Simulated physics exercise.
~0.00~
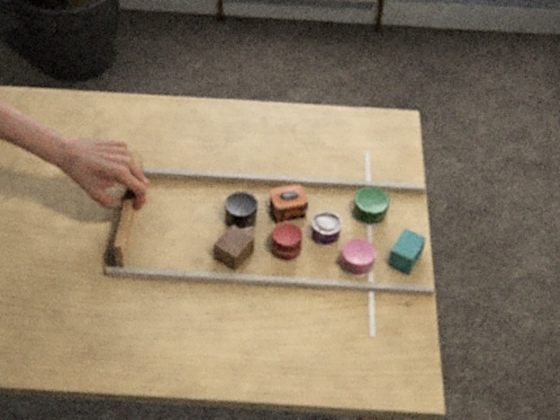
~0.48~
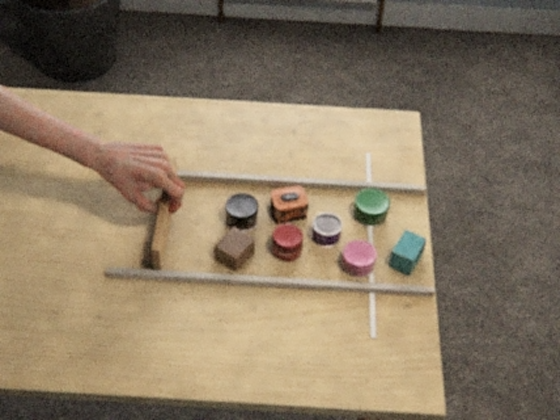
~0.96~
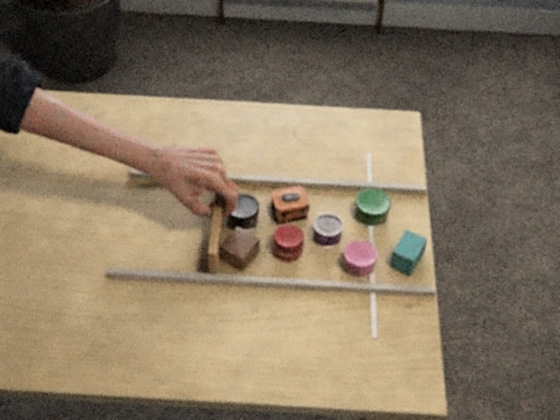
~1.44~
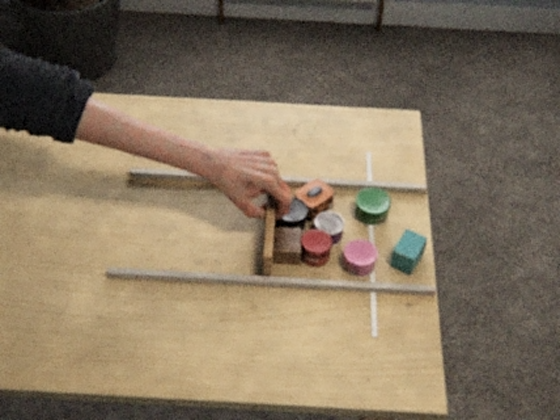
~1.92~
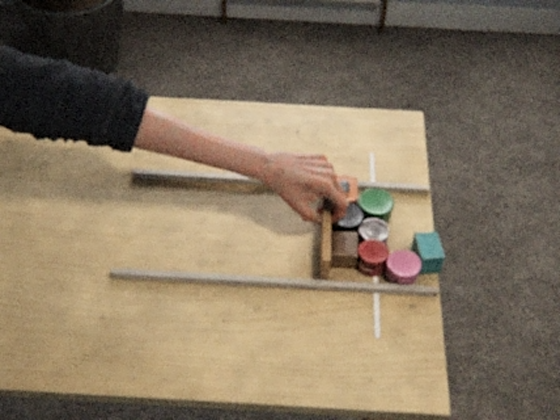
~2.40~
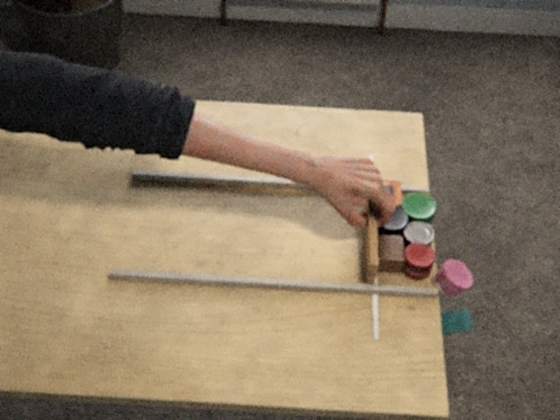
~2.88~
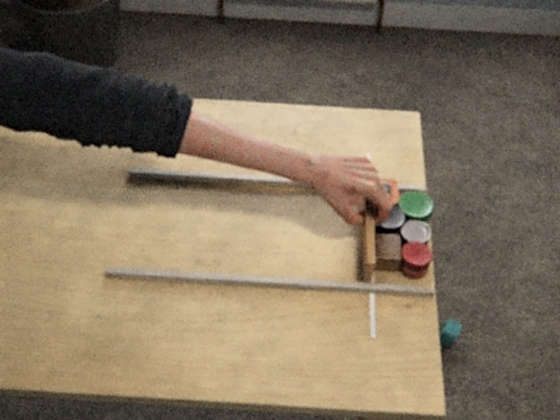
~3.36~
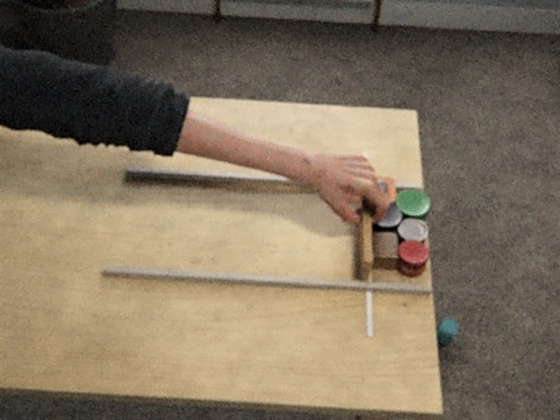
On a wooden table, a hand slid an upright board rightward between two rails, gathering small tins and blocks and pushing them to the edge, where a pink tin and a turquoise block fell off before the board stopped by the tape, the rest staying on.
